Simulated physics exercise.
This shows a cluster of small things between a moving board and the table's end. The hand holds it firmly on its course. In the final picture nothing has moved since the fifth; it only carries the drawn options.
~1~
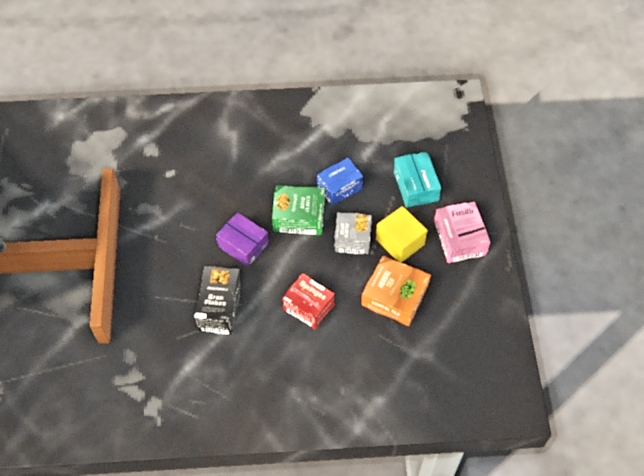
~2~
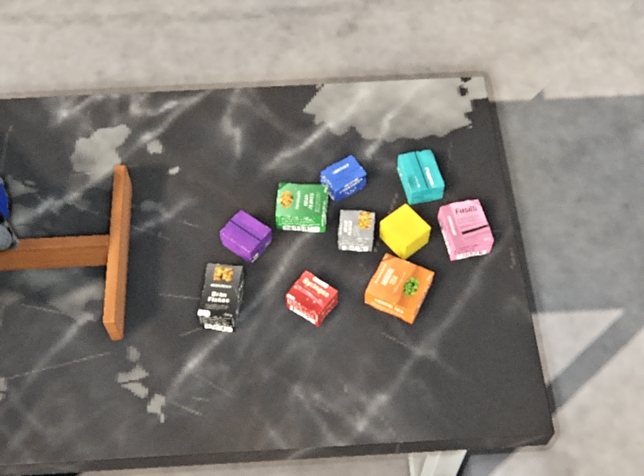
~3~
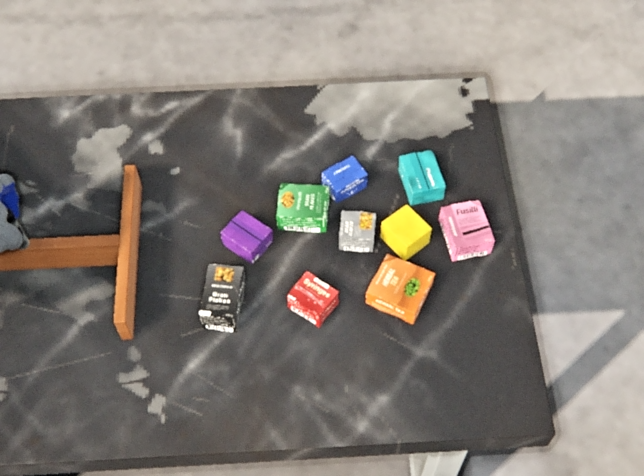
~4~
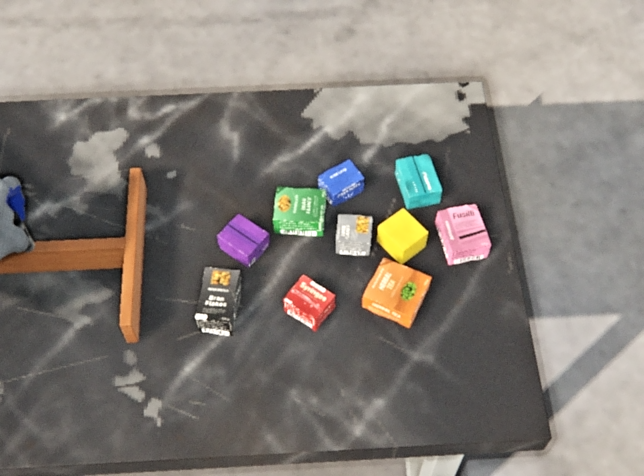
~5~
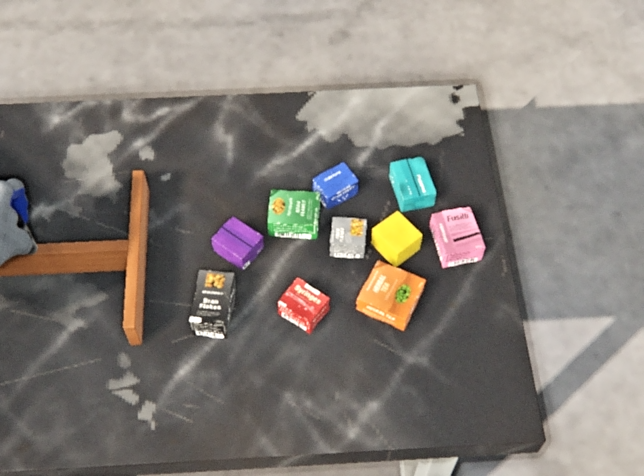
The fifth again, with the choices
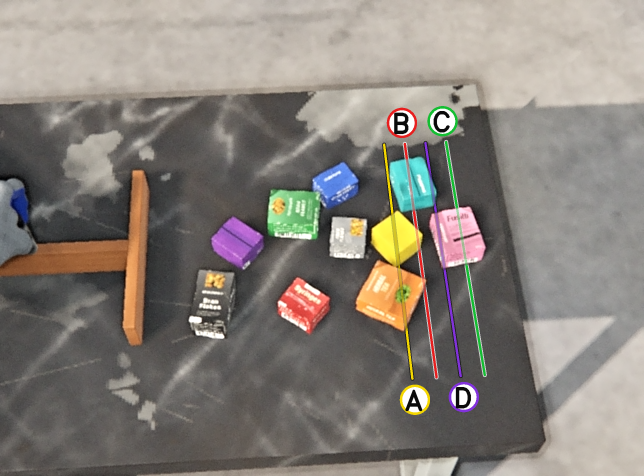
In this clip, a wooden T-shaped board shifts slightly rightward across a dark marbled tabletop, a grey and blue shape appearing behind it at the left edge, while ten small colourful boxes and blocks show no clear movement of their own.
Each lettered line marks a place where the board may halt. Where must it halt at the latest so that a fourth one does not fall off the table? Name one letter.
D is the last line within the limit.
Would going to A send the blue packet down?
No.
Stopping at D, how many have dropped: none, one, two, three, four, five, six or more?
In all, three.
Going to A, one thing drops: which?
The pink packet.
On the marked copy, A at (397, 253); B at (419, 251); C at (464, 249); D at (442, 250).
With D. Early on, board (245, 239); red box (317, 304); black packet (272, 301).
Further on, board (356, 234); pink packet (501, 235); orange packet (468, 286).
At the end, board (441, 230); yellow block over the edge; pink packet over the edge; three fallen.
As for the rest, A is within the limit but short; B is within the limit but short; C drops five.
